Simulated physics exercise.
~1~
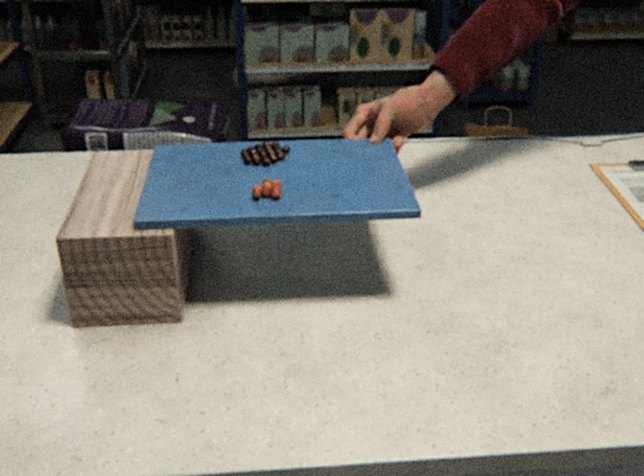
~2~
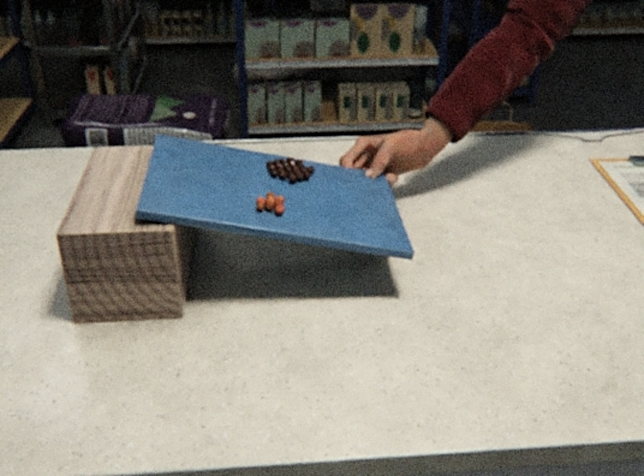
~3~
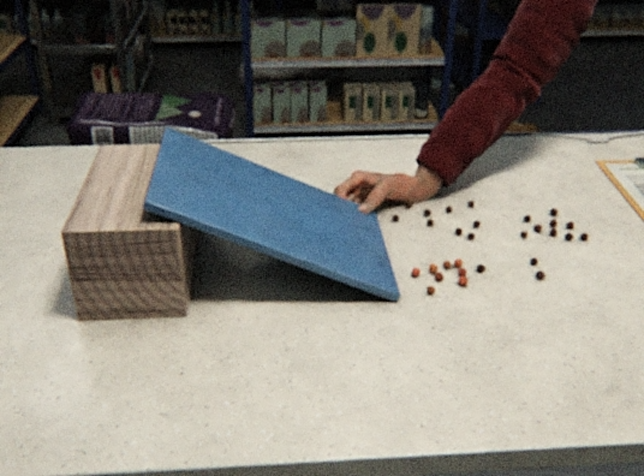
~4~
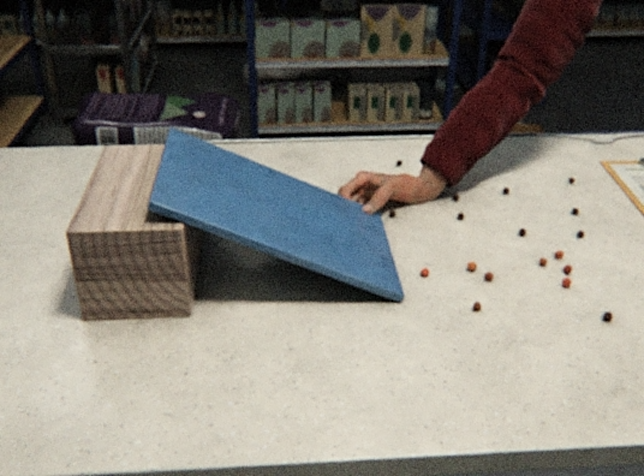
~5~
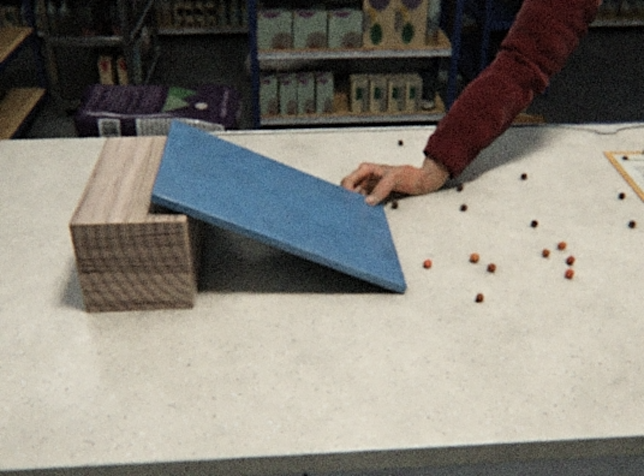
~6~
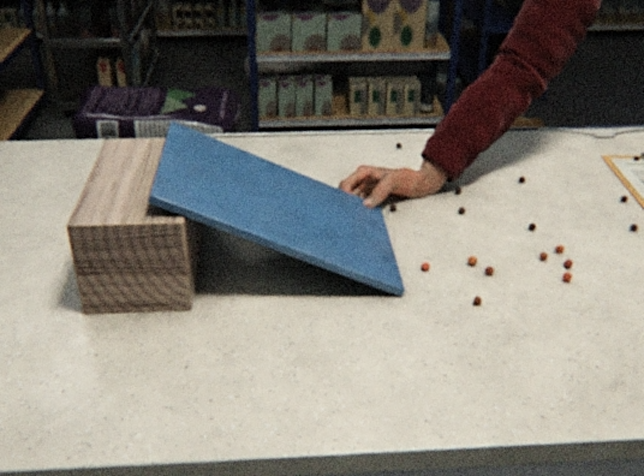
Blue board propped on a wooden block being lowered by a hand, dark beads rolling farther across the counter than orange-red ones.
